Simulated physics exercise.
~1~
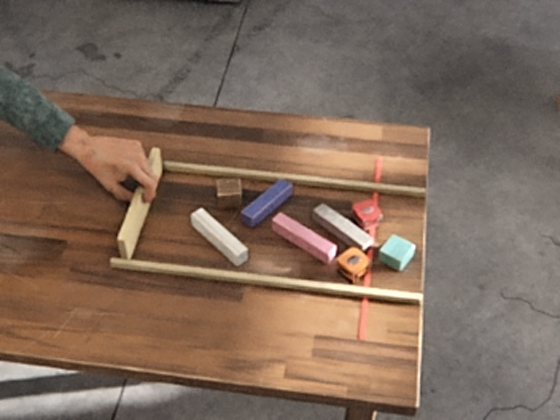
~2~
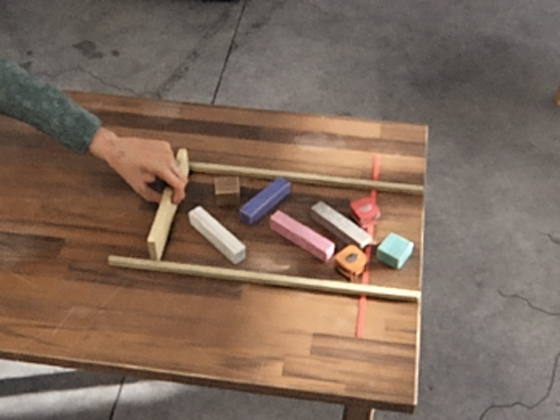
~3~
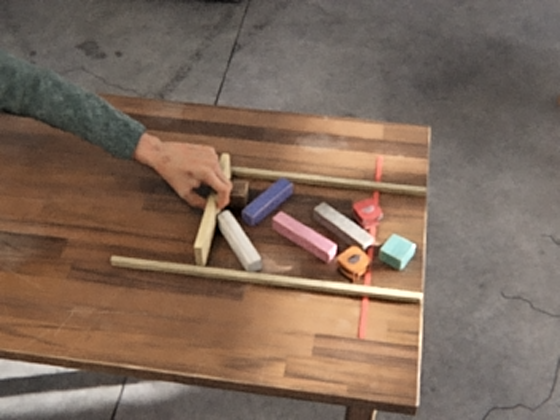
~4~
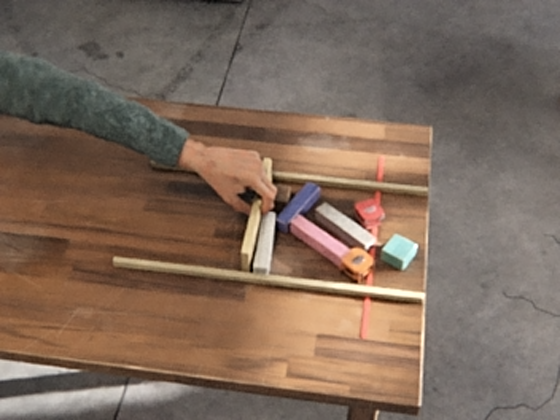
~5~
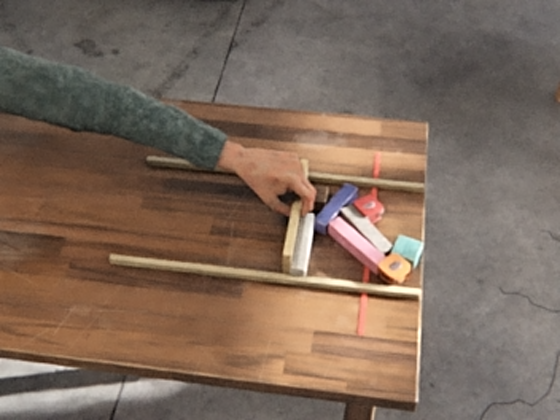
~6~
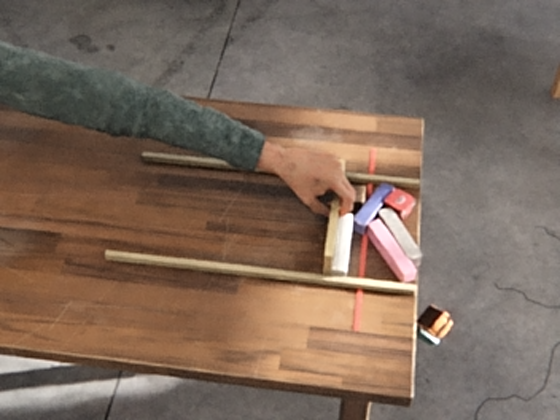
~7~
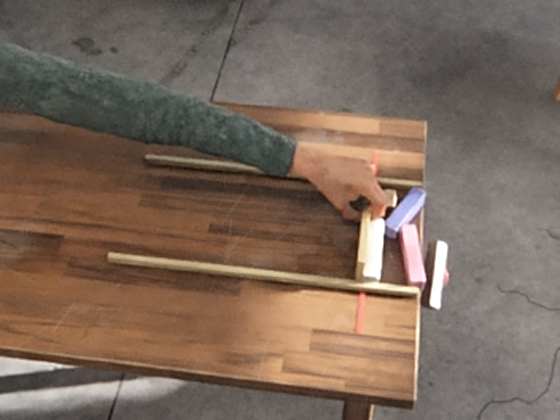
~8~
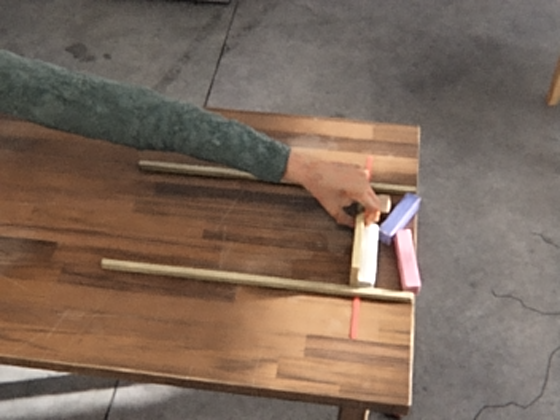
A hand pushes a board rightward along a table, sending several blocks off the end.
